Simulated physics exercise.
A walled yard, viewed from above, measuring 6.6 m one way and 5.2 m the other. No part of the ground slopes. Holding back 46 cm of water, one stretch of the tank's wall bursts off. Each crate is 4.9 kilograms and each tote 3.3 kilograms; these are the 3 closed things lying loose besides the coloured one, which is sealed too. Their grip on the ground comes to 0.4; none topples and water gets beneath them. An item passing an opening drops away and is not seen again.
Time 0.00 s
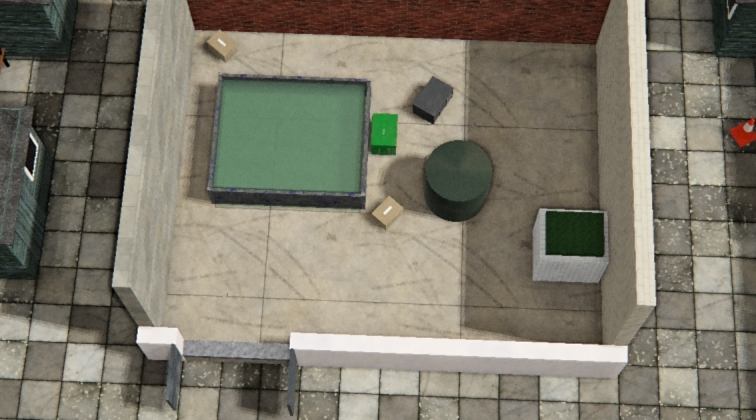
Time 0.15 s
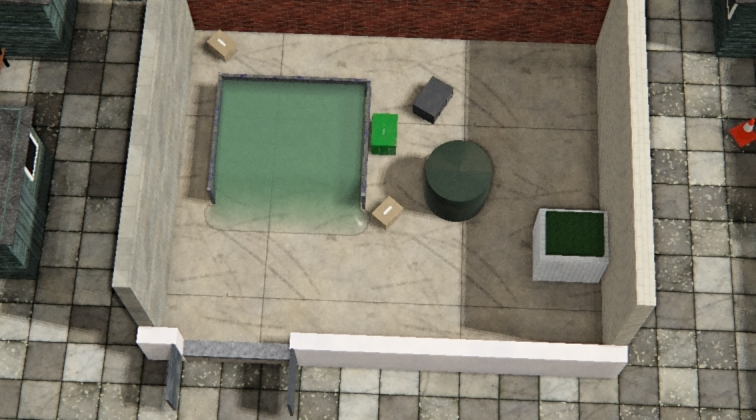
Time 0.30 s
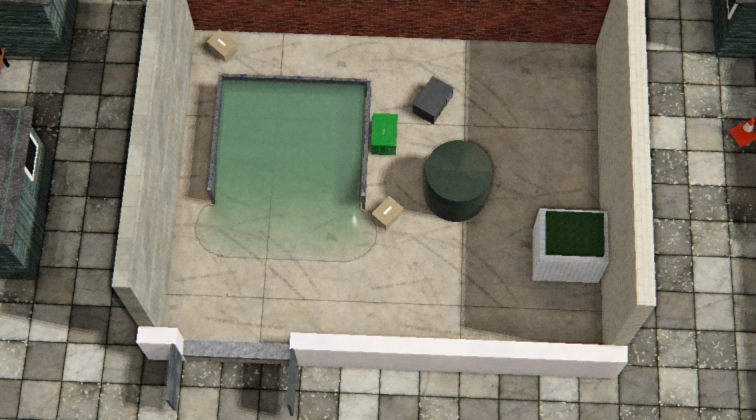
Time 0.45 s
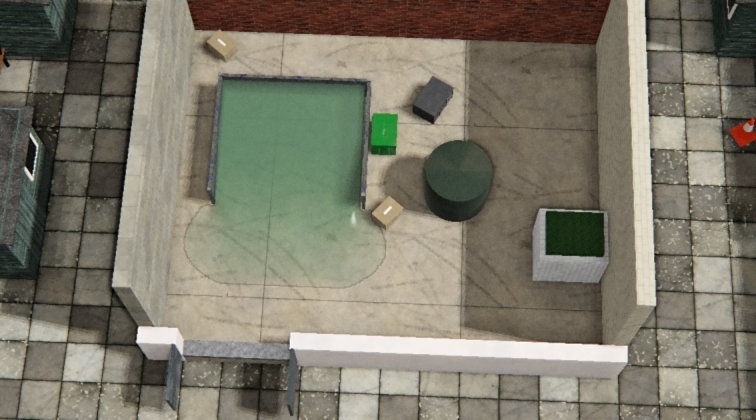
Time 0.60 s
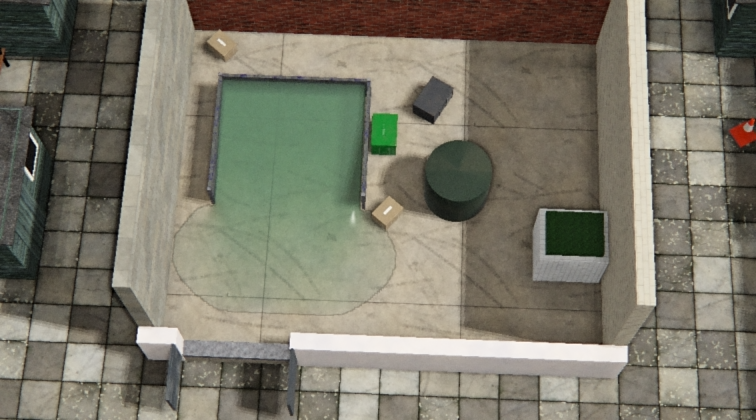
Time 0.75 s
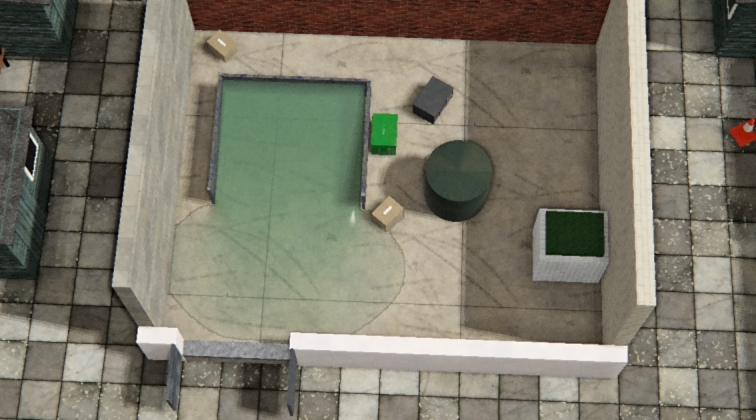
Walled yard seen from above, with the near side of a tank giving way and water spreading across the floor past motionless boxes.
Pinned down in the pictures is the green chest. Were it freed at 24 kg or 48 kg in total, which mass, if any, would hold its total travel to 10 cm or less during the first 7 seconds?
The lower mass already would.
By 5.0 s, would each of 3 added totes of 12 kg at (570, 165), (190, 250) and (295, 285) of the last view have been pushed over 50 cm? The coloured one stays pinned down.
In order: Not as far, then farther, then farther.
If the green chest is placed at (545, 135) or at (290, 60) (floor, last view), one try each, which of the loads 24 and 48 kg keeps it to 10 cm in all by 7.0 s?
At the first place the small mass does it, and at the second the small mass does it.
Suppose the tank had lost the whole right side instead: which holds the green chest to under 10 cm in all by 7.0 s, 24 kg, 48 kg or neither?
Result: Neither option succeeds.
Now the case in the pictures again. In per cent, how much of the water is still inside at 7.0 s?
Remaining: Approx. 56 per cent.
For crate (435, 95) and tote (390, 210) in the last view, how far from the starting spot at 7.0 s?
So the first is off by 0 centimetres, the second by 0 centimetres.
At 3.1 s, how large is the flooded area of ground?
Wet: Near 17 m2.
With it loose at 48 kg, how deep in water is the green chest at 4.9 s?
Something like 0 centimetres.
After 1.4 s the green chest would be 0 cm from its start with 24 kg and 0 cm from its start with 48 kg; 0 cm of water round it then.
After 3.1 s the green chest would be 0 cm from its start with 24 kg and 0 cm from its start with 48 kg; 0 cm of water round it then.
After 4.9 s the green chest would be 0 cm from its start with 24 kg and 0 cm from its start with 48 kg; 0 cm of water round it then.
After 7.0 s the green chest would be 0 cm from its start with 24 kg and 0 cm from its start with 48 kg; 0 cm of water round it then.
